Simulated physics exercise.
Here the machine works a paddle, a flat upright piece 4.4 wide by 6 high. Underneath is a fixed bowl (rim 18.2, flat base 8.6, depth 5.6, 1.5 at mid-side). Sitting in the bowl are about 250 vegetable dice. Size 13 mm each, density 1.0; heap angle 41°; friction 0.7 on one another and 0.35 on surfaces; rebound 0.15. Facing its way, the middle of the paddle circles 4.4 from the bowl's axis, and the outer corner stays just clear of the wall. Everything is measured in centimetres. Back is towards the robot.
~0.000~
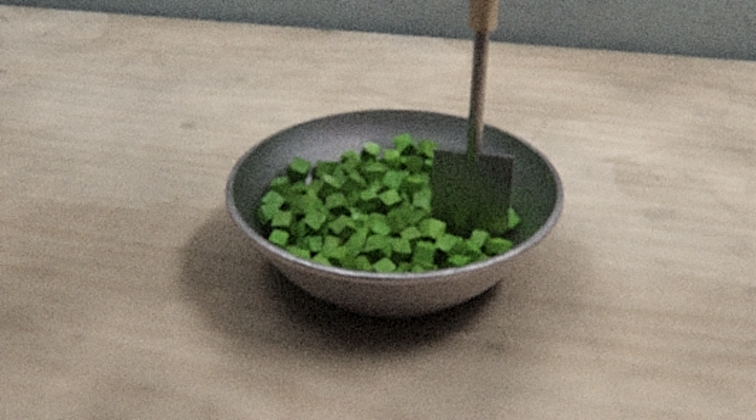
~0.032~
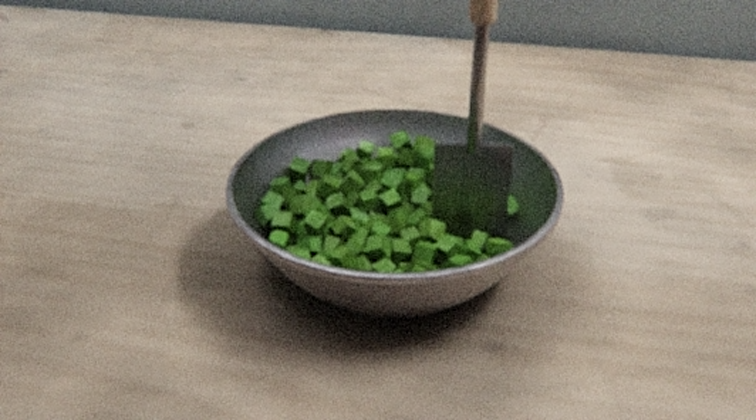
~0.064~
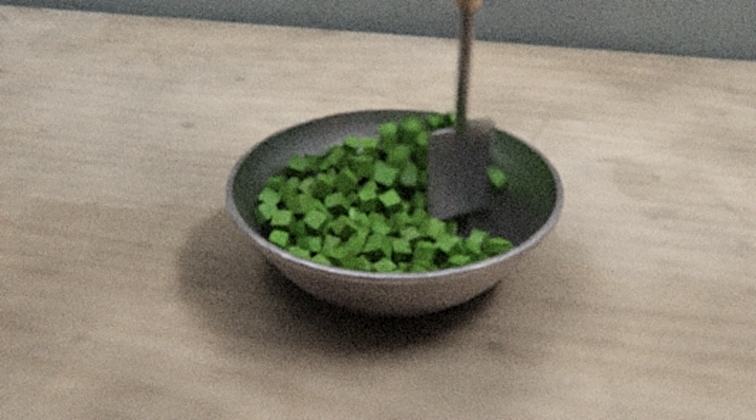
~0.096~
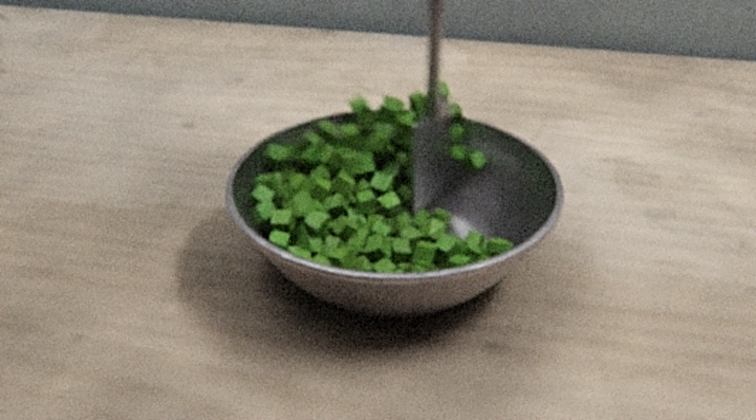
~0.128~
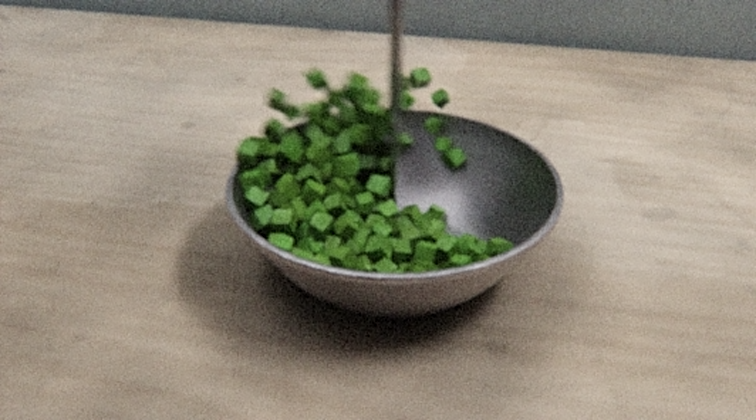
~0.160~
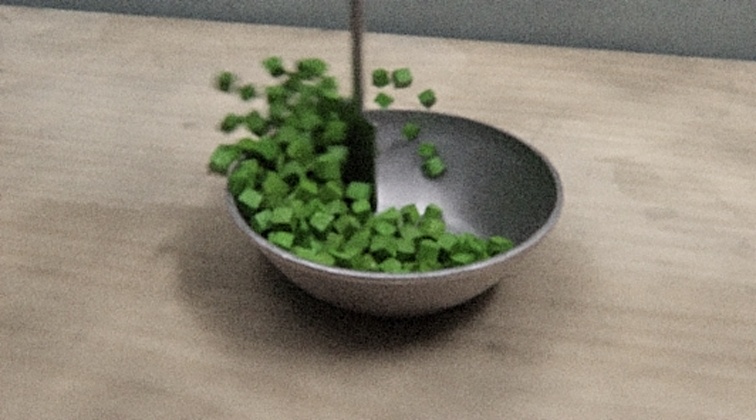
The clip opens on a grey bowl of green cubes on a wooden surface, a flat paddle standing upright among them at the right. The paddle sweeps leftward through the back of the bowl, piling the cubes up on the left and tossing some above the rim, while bare metal shows behind it.
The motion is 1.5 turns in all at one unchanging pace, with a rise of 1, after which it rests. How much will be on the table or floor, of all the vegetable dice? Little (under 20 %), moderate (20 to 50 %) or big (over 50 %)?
Big.
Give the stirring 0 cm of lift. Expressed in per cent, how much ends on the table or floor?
About 60 percent.
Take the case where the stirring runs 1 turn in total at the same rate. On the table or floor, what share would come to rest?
I'd expect some 45 per cent.
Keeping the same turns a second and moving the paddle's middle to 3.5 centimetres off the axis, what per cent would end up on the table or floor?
Around 45 in a hundred.
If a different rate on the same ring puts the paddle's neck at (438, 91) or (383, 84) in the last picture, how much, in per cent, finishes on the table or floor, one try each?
About 35 % for one try and about 50 % for the other, in order.
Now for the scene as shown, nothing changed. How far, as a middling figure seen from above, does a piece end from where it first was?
Roughly 21 cm, measured level.
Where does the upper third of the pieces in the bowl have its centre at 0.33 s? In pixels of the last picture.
About (465, 237) in the last picture.
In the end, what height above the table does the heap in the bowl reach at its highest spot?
I'd guess close to 5.5 centimetres.
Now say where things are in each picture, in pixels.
Paddle neck at (475, 127), 0° round; upper third of the load around (372, 210), from x 270 to 505, top at y 145; 254 in the bowl, in the first frame.
Paddle neck at (476, 119), 12° round; upper third of the load around (368, 204), from x 270 to 505, top at y 140, in the second frame.
Paddle neck at (462, 102), 41° round; upper third of the load around (386, 181), from x 265 to 500, top at y 120, in the third frame.
Paddle neck at (433, 89), 71° round; upper third of the load around (366, 162), from x 265 to 500, top at y 95, in the fourth frame.
Paddle neck at (396, 84), 101° round; upper third of the load around (337, 147), from x 250 to 500, top at y 80; 249 in the bowl, 5 in flight or on the tool, in the fifth frame.
Paddle neck at (358, 87), 131° round; upper third of the load around (301, 144), from x 220 to 505, top at y 70; 237 in the bowl, 17 in flight or on the tool, in the sixth frame.
After 0.33 s, 287° round, highest piece 10 above the table; 166 in the bowl, 42 on the table or floor, 46 in flight or on the tool.
After 0.49 s, 83° round, highest piece 7 above the table; 128 in the bowl, 111 on the table or floor, 15 in flight or on the tool.
After 0.78 s, 180° round, highest piece 6 above the table; 155 on the table or floor, 99 in the bowl.
After 1.48 s, 180° round, highest piece 5 above the table; 155 on the table or floor, 99 in the bowl.
At rest, 155 on the table or floor, 99 in the bowl. That is 61 % on the table or floor.
